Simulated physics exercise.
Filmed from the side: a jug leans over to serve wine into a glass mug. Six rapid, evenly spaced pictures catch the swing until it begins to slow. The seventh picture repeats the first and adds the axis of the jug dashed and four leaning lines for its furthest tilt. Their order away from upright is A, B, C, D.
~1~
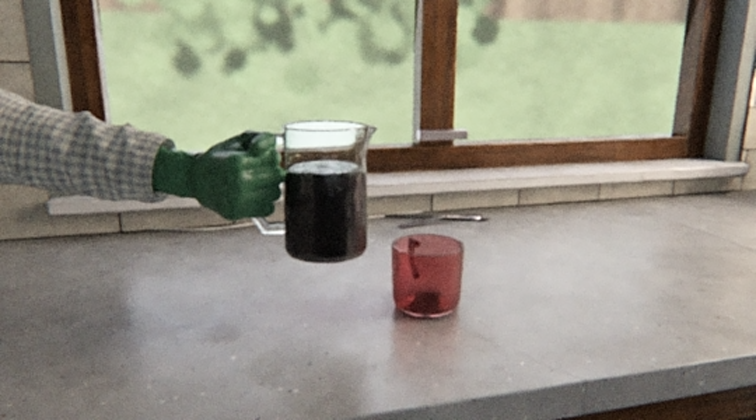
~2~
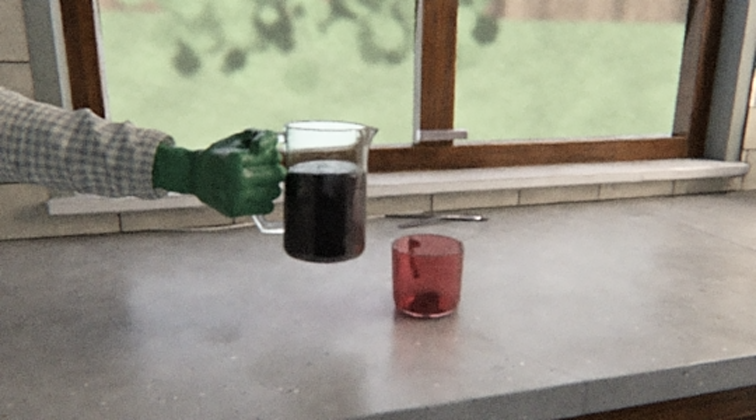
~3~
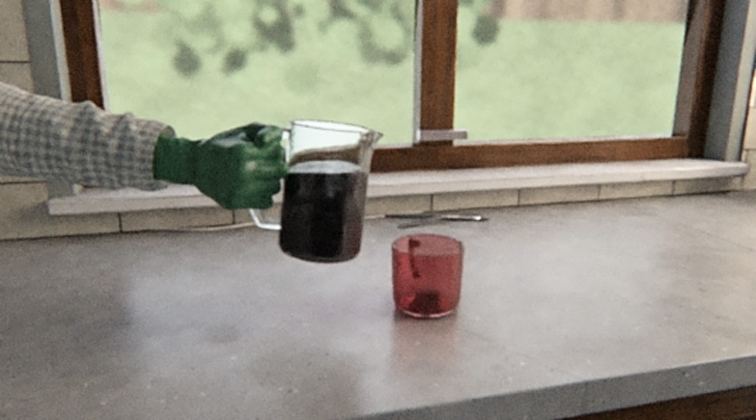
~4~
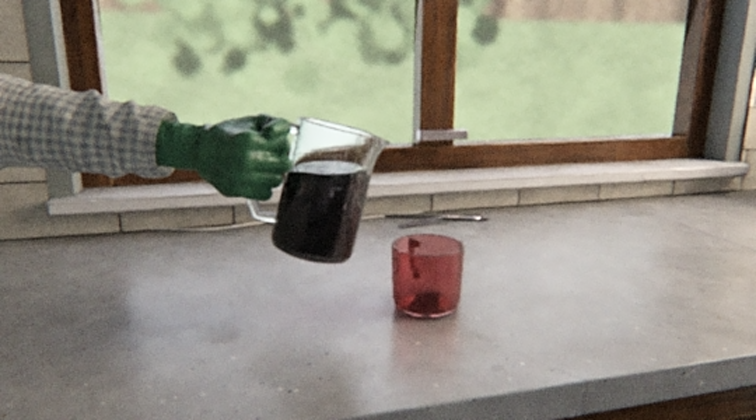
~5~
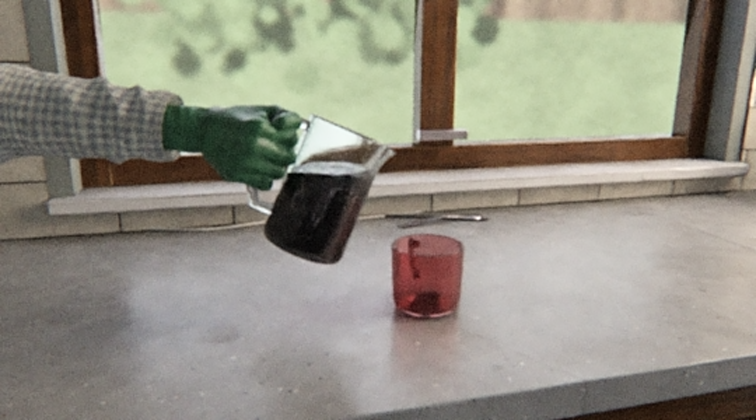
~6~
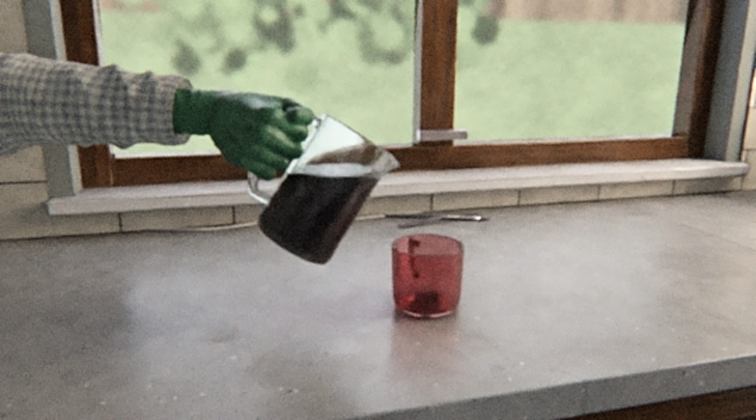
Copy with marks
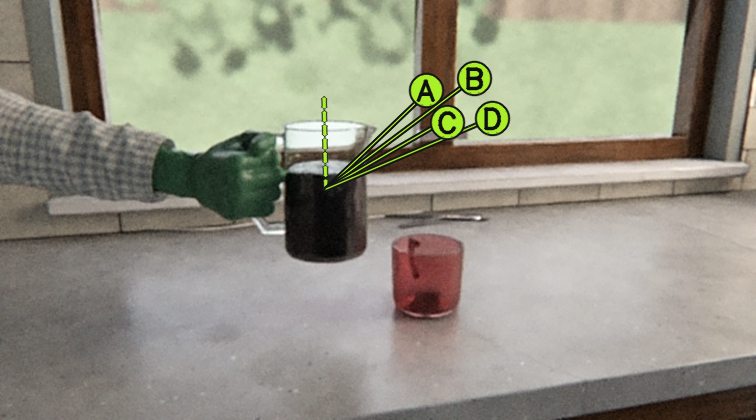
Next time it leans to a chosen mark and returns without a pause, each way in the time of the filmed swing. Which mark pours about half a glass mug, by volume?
The best tilt is D.
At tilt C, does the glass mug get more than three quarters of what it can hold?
No, less.
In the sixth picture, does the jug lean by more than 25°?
Yes.
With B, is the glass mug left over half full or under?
Under half.
In lime, A at (415, 103); B at (460, 88); C at (430, 128); D at (476, 124).
Choosing A, the glass mug ends with about 5 % of what it can hold.
Choosing B, the glass mug ends with about 14 % of what it can hold.
Choosing C, the glass mug ends with about 29 % of what it can hold.
Choosing D, the glass mug ends with about 50 % of what it can hold.
